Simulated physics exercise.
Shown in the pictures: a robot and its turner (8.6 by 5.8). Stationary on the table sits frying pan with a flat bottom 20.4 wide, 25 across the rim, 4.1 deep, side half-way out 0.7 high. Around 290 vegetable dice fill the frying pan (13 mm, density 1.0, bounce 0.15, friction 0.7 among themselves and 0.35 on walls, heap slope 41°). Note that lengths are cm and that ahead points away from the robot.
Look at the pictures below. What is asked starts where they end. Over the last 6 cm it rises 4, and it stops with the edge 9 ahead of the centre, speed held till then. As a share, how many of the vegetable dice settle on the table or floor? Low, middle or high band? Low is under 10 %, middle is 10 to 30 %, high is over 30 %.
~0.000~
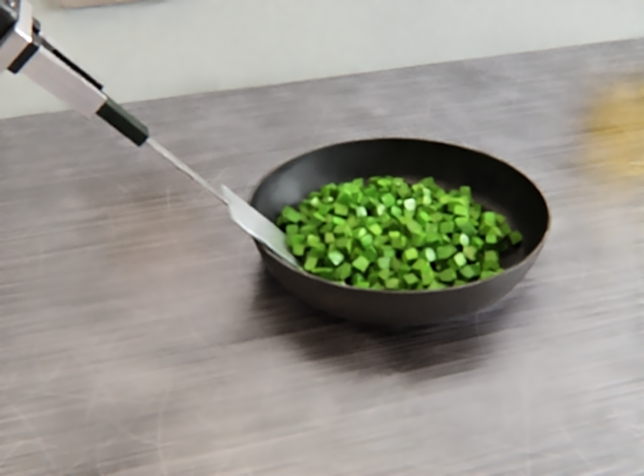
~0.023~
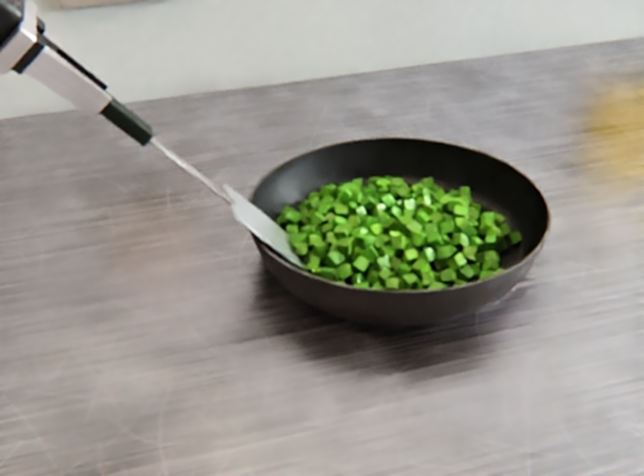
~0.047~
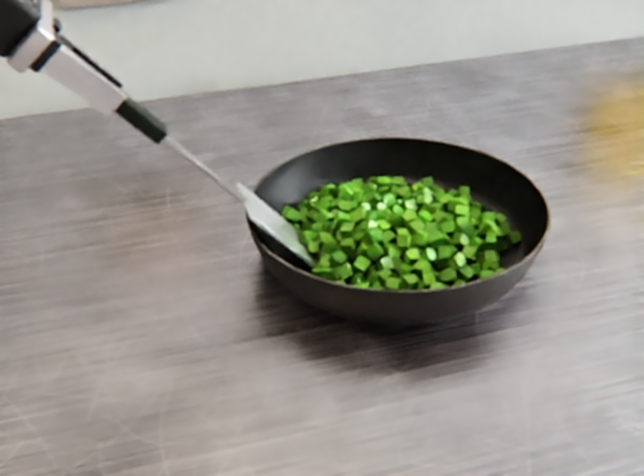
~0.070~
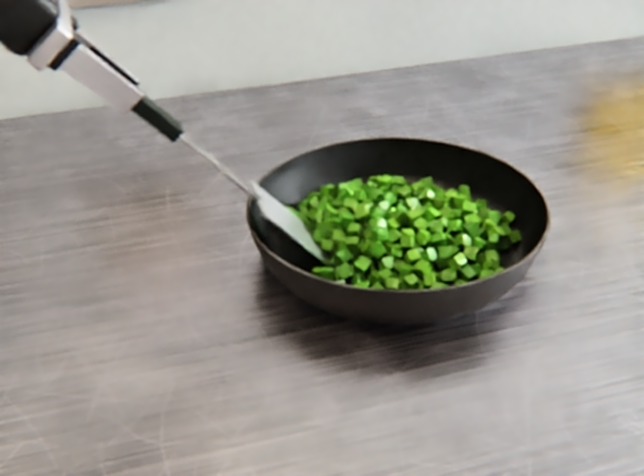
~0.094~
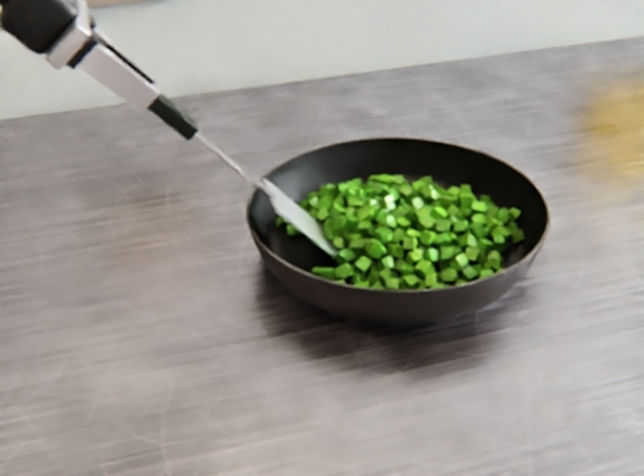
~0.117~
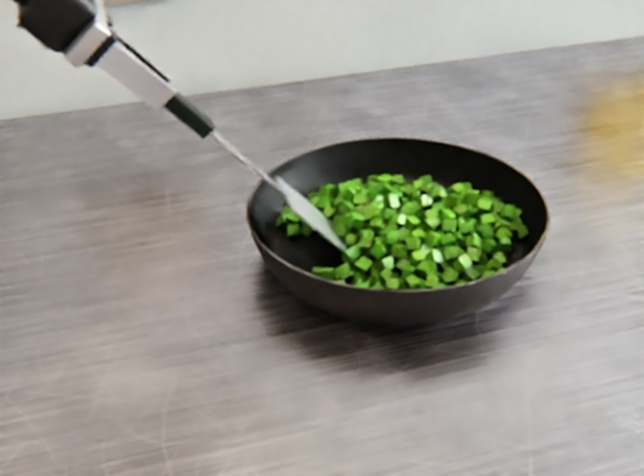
Low band.
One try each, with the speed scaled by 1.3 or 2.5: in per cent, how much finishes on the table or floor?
Around 15 per cent and around 20 per cent.
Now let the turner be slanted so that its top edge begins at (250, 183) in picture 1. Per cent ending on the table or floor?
Some 10 per cent.
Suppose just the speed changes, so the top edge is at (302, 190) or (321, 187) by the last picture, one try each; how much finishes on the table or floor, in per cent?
Try one roughly 15 per cent; try two roughly 15 per cent.
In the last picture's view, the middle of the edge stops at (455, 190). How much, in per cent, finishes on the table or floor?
About 0 per cent.
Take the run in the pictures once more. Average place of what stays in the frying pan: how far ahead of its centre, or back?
It sits some 3.5 centimetres ahead of centre.
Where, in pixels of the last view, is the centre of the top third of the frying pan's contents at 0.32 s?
I'd put it somewhere near (463, 202).
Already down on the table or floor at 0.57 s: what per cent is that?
Estimate: About 5 percent.
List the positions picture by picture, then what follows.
The first frame shows turner top edge at (227, 202), sloping 49°; upper third of the load around (396, 224), from x 285 to 515, top at y 180; 291 in the frying pan.
The second frame shows turner top edge at (230, 201), sloping 49°; upper third of the load around (396, 223), from x 285 to 515, top at y 180.
The third frame shows turner top edge at (243, 199), sloping 49°; upper third of the load around (391, 223), from x 285 to 515, top at y 180.
The fourth frame shows turner top edge at (257, 197), sloping 49°; upper third of the load around (398, 219), from x 285 to 515, top at y 180.
The fifth frame shows turner top edge at (271, 195), sloping 49°; upper third of the load around (400, 219), from x 285 to 515, top at y 180.
The sixth frame shows turner top edge at (284, 193), sloping 49°; upper third of the load around (406, 218), from x 285 to 520, top at y 180; 291 in the frying pan.
After 0.22 s, sloping 49°, highest piece 5 above the table; 291 in the frying pan.
After 0.32 s, sloping 49°, highest piece 7 above the table; 291 in the frying pan.
After 0.57 s, sloping 49°, highest piece 6 above the table; 275 in the frying pan, 15 on the table or floor, 1 on the blade or in flight.
After 1.62 s, sloping 49°, highest piece 6 above the table; 275 in the frying pan, 16 on the table or floor.
At rest, 275 in the frying pan, 16 on the table or floor. That is 5 % on the table or floor.
